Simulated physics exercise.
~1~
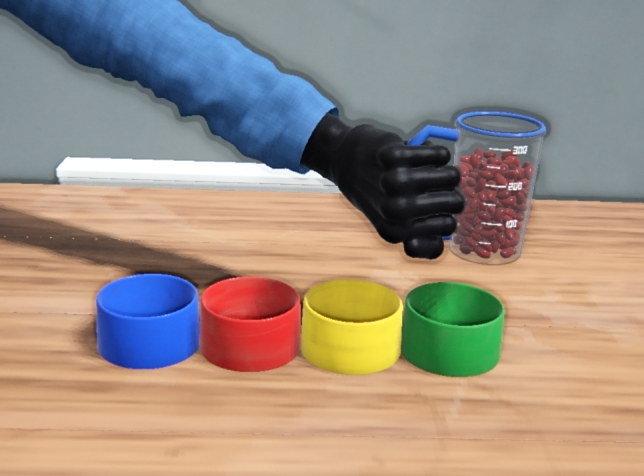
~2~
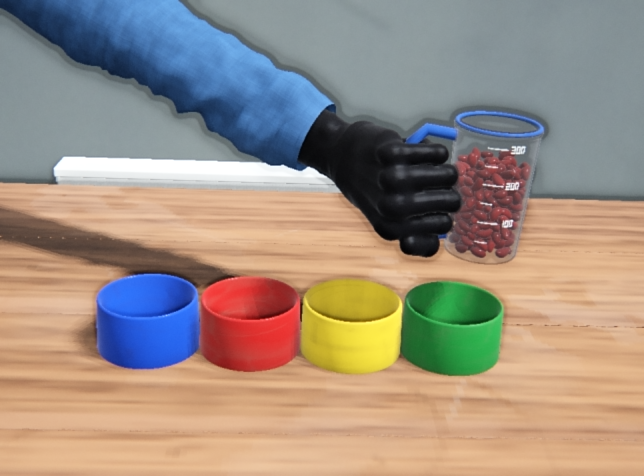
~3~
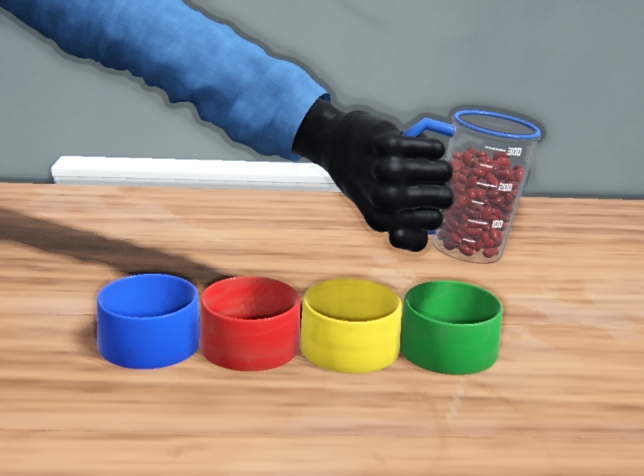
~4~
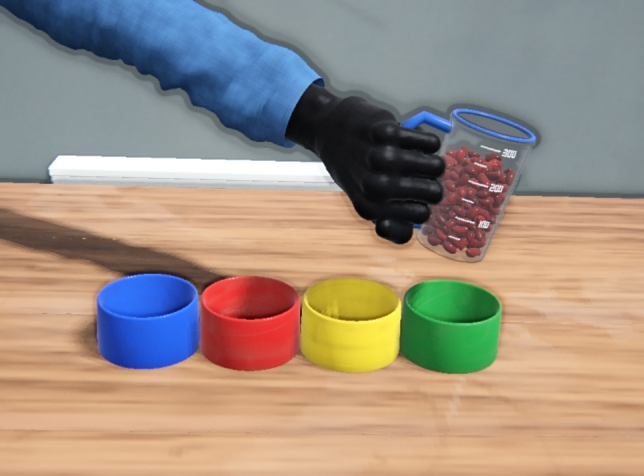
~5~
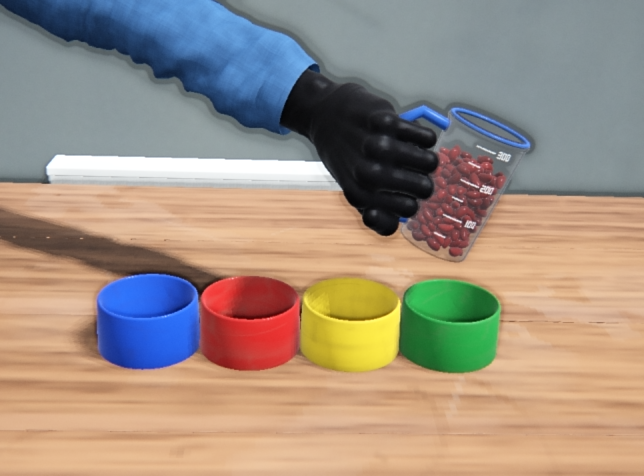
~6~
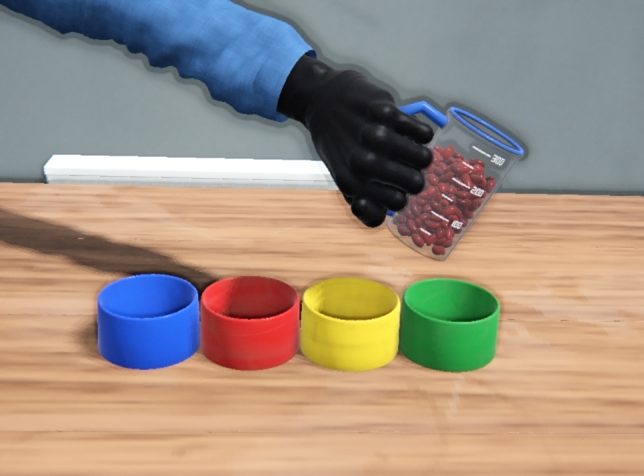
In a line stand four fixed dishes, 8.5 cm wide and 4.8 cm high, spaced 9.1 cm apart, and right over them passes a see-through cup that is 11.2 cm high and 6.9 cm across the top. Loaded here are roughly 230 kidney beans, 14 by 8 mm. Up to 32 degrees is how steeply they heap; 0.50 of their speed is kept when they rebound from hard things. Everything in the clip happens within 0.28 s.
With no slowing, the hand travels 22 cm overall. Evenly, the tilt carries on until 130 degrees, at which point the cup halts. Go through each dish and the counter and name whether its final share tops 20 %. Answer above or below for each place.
Red: Below, blue: Below, green: Below, yellow: Above, counter: Below.
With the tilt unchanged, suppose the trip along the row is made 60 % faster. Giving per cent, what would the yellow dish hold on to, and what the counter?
Shares: Yellow 30, counter 20.
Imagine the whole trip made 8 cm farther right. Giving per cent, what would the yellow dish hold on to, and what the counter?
Shares - yellow 0 / counter 0.
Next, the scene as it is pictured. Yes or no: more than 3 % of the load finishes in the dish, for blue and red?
Blue no; red no.
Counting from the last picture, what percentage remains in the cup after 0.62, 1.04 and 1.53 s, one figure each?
In turn: 100 %, 5 %, 0 %.
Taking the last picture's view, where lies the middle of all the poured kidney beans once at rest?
Approximately (353, 320) in the last picture.
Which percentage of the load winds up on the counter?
Estimate: Near 0 per cent.
Then, 0.62 s after the last picture, tilt 100 degrees; cup holds 100 %.
Then, 1.04 s after the last picture, tilt 130 degrees; cup holds 5 %, green 5 %, yellow 85 %.
Then, 1.53 s after the last picture, tilt 130 degrees; cup holds 0 %, green 5 %, yellow 90 %.
In the end, red 0 %, blue 0 %, green 5 %, yellow 90 %, counter 0 %.
